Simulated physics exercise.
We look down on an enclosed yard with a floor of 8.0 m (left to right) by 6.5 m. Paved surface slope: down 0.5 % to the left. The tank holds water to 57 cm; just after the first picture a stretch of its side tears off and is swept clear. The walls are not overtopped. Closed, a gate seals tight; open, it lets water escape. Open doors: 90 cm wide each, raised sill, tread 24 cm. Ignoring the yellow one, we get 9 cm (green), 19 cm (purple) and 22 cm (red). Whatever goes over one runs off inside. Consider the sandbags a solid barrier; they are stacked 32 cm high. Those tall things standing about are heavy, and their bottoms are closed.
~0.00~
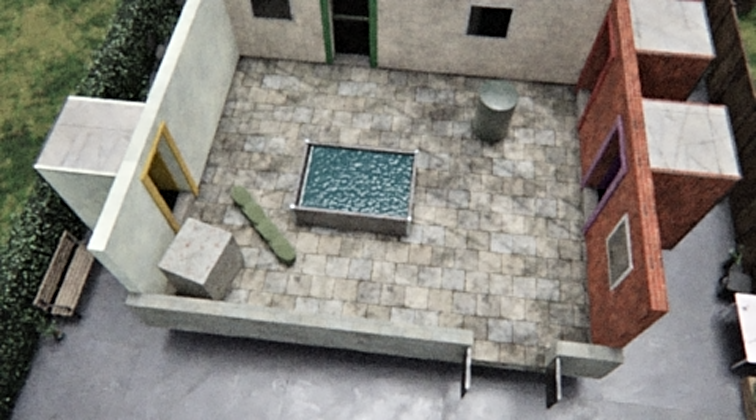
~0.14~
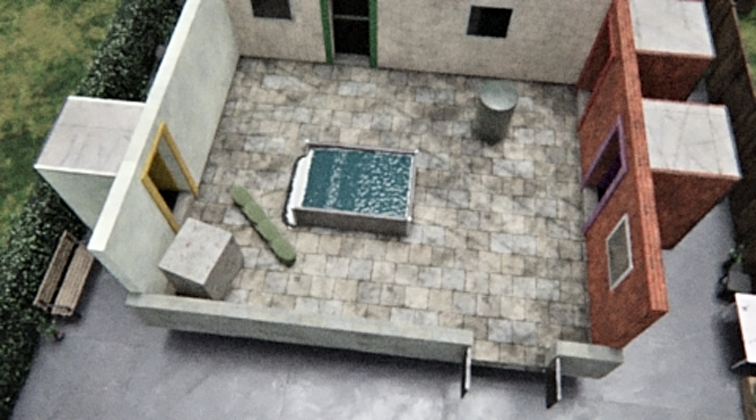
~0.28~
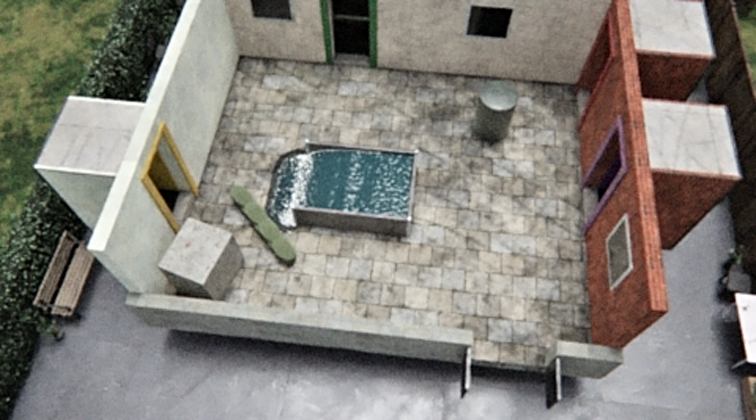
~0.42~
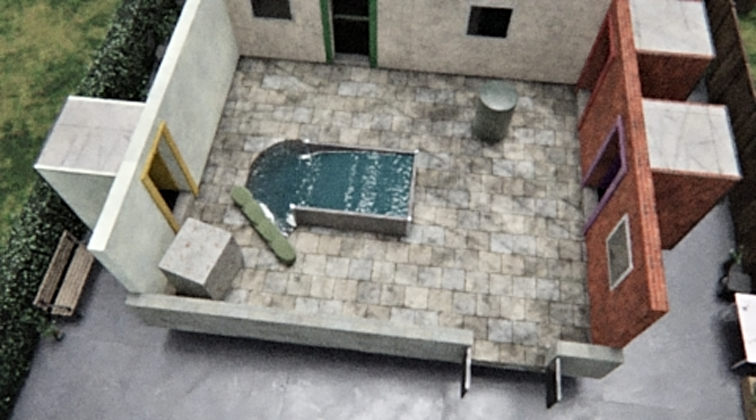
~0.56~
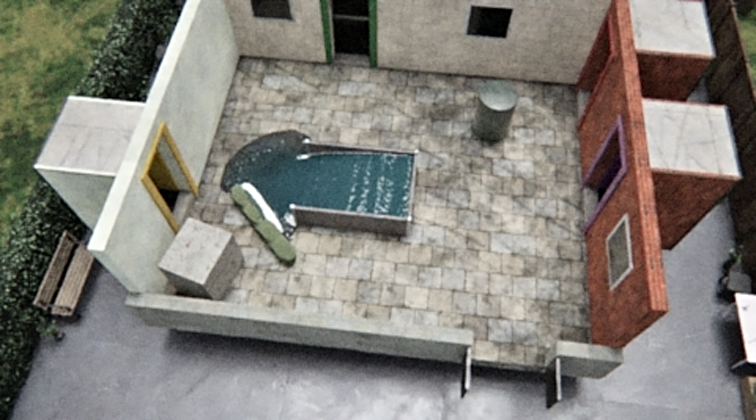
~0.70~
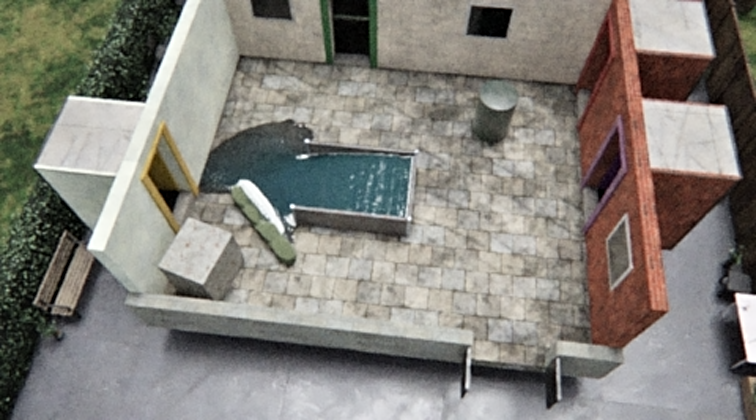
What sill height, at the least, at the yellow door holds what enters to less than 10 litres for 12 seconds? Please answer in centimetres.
A height of roughly 5.5 cm.
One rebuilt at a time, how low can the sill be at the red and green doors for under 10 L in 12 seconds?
About 6.5 cm at red and about 5.0 cm at green.
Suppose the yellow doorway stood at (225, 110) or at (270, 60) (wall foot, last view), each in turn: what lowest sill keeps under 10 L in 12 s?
First place around 17 cm, second around 29 cm.
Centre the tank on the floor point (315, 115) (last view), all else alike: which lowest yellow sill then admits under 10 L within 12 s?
Close to 9.5 cm would do it.
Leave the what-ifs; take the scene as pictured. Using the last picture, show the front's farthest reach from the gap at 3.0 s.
Lab note: Front tip approx. at (240, 55).
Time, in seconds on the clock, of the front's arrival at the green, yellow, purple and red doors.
The green door at 3.0 s, the yellow door at 1.1 s, the purple door at 8.0 s, the red door at 6.0 s.
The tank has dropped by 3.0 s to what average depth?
Average depth: Approx. 14 cm.
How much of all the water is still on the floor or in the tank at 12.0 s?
Around 98 percent is still there.
After 1.4 s water covers 15 % of the floor, deepest (37 cm) near (269, 218); 6 cm at the yellow door, 0 litres in over its 23 cm sill.
After 3.0 s water covers 30 % of the floor, deepest (36 cm) near (239, 61); 8 cm at the yellow door, 0 litres in over its 23 cm sill.
After 12.0 s water covers 95 % of the floor, deepest (6 cm) near (559, 355); 5 cm at the yellow door, 0 litres in over its 23 cm sill.
At the yellow door as built, the water arrived by 1.2 s and peaked near 8 cm at 2.2 s.
With a sill of 5 cm, 14 litres would have come in within the 12 s; with 6 cm, 7 litres. So under 10 litres takes about 5.5 cm.
